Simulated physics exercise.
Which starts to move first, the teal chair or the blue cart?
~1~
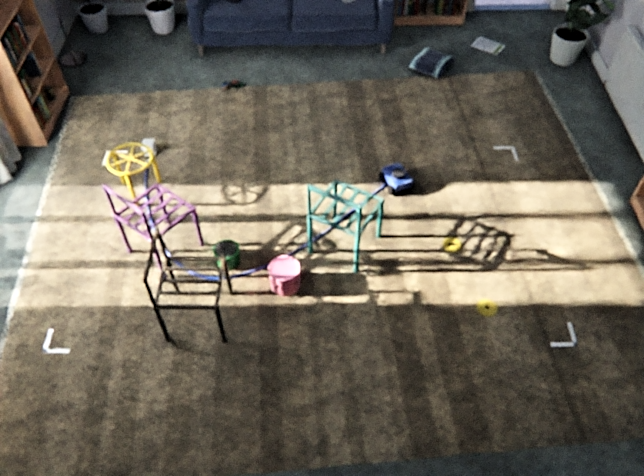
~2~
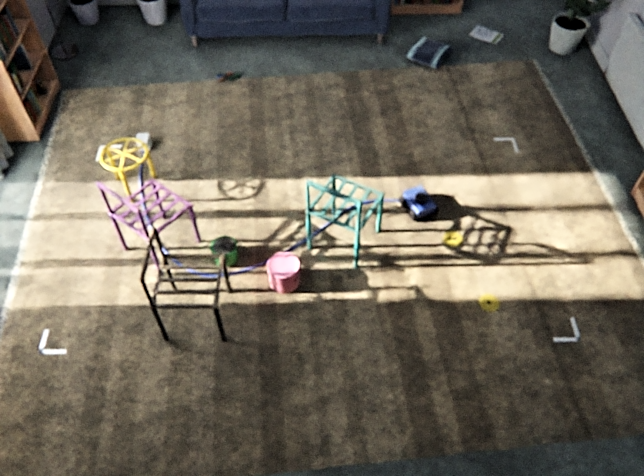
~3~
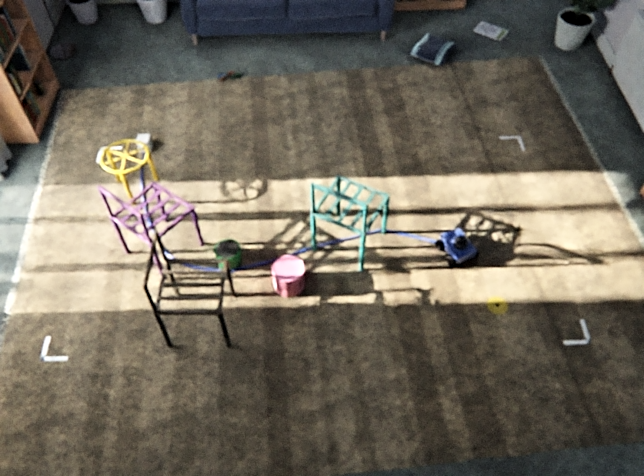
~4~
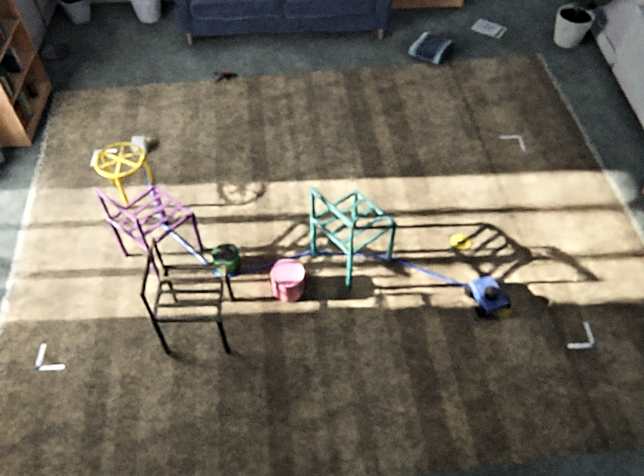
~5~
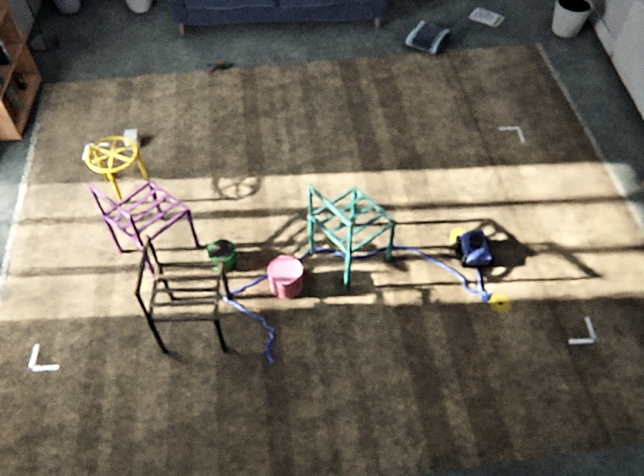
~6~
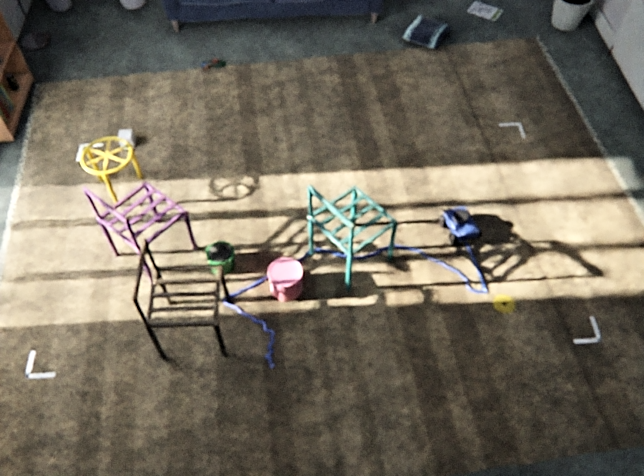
The blue cart moves first. It is already driving across the rug well before the teal chair shifts.
A small blue cart towing a blue lead drives across a brown rug in a sunlit living room, seen from above. Yellow stool, purple chair and black chair stand at the left, with a green pot and pink bucket near them and a teal chair in the middle. The cart heads right and toward the viewer, past one yellow mark to the other, drawing the lead straighter. The teal chair shifts slightly but stays upright. Then the lead's far end comes loose and lies on the rug by the black chair, while the cart ends a little farther back, its lead slack.
